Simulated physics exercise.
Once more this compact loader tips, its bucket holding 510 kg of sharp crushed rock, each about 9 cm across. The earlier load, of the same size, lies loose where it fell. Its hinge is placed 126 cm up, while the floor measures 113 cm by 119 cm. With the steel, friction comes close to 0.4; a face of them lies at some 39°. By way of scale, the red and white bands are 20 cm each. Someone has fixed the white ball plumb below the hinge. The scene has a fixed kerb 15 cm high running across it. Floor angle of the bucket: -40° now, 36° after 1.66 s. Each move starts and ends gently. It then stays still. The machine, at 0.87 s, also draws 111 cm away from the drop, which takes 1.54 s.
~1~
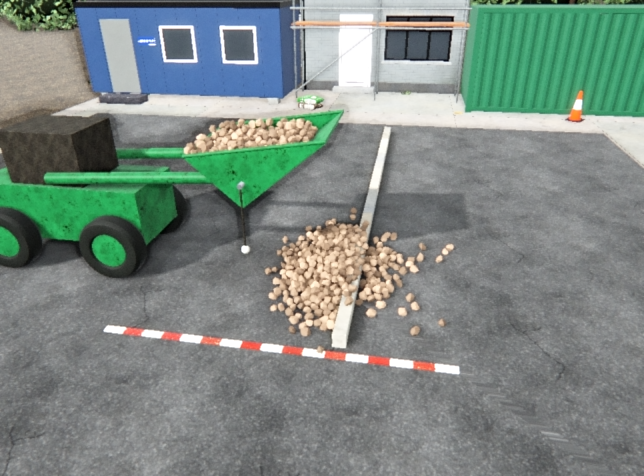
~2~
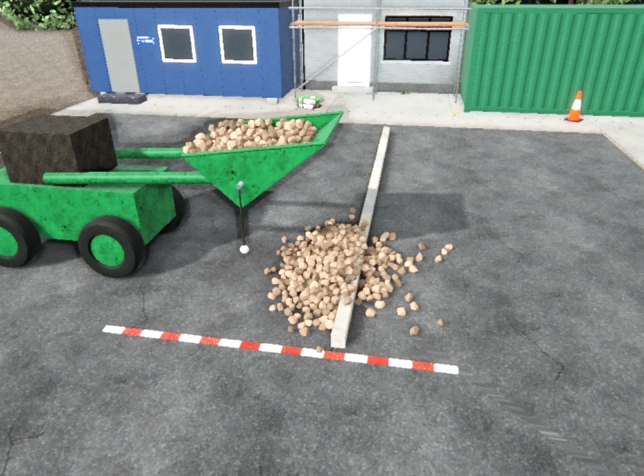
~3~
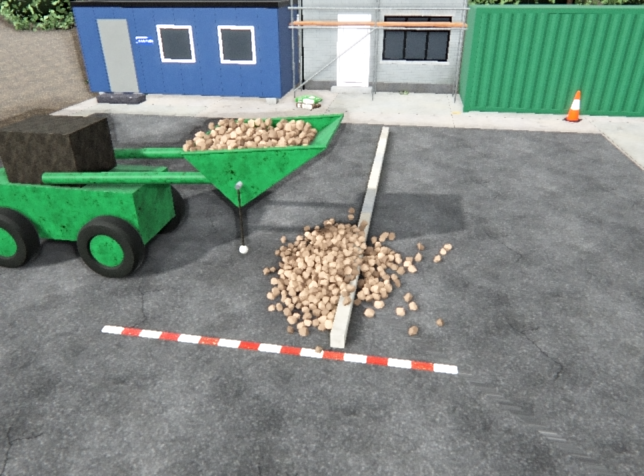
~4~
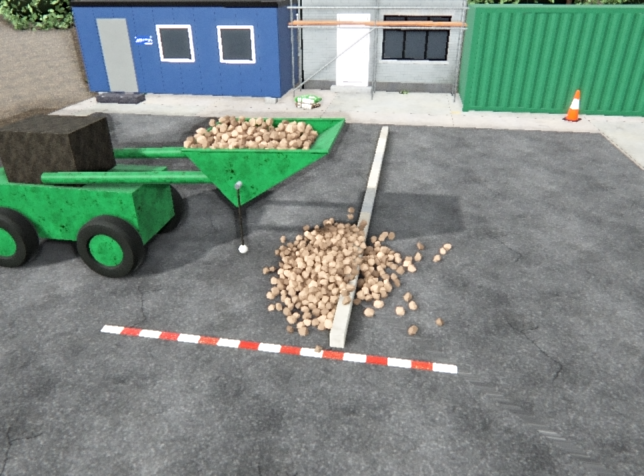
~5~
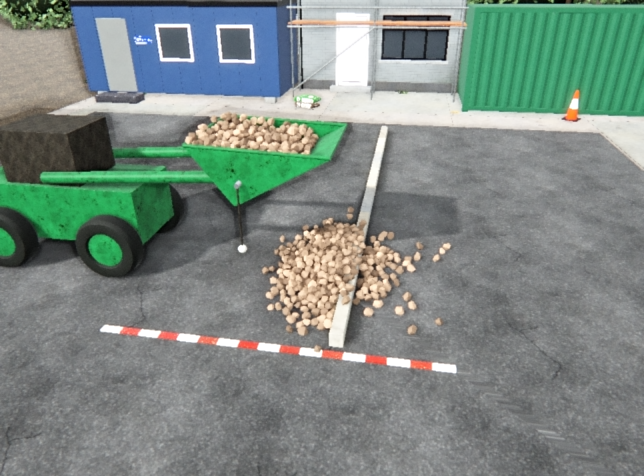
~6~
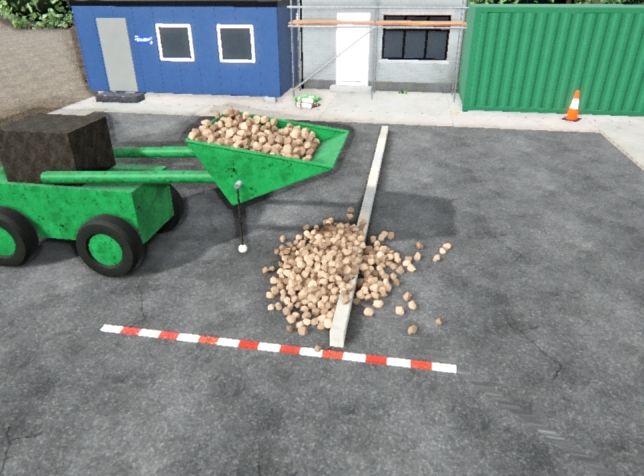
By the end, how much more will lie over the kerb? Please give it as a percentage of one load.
About 0 per cent.
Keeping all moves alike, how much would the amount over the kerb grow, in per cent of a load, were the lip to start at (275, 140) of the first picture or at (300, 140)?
I'd say close to 0 per cent for one and close to 0 per cent for the other, in that order.
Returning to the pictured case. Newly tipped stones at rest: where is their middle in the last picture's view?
Roughly at (277, 250) in the last picture.
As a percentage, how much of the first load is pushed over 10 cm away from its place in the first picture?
Roughly 0 % of them.
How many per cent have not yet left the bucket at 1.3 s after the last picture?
35 %.
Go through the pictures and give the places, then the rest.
In the first frame, lip at (326, 142), floor tilted -40°, highest stones at (295, 127). The earlier load is highest near (335, 246), 35 cm above ground level, 86 % on this side of the kerb, 14 % over the kerb.
In the second frame, the bucket is at -39°, its lip at (325, 143); the top of the load is at (291, 127).
In the third frame, the bucket is at -37°, its lip at (326, 147); the top of the load is at (276, 125).
In the fourth frame, lip at (328, 152), floor tilted -34°, highest stones at (242, 123).
In the fifth frame, the bucket is at -29°, its lip at (330, 159); the top of the load is at (230, 119).
In the sixth frame, the bucket is at -24°, its lip at (333, 167); the top of the load is at (234, 116).
Then, 0.8 s after the last picture the floor is at 24°; in per cent of one load, 100 in the bucket, 86 on this side of the kerb, 14 over the kerb; the foremost stones are at (429, 274).
Then, 1.3 s after the last picture the floor is at 36°; in per cent of one load, 36 in the bucket, 150 on this side of the kerb, 14 over the kerb; the foremost stones are at (429, 274).
Then, 2.4 s after the last picture the floor is at 36°; in per cent of one load, 0 in the bucket, 186 on this side of the kerb, 14 over the kerb; the foremost stones are at (429, 274).
Then, 5.2 s after the last picture the floor is at 36°; in per cent of one load, 0 in the bucket, 186 on this side of the kerb, 14 over the kerb; the foremost stones are at (429, 274). Net gain over the kerb, 0.
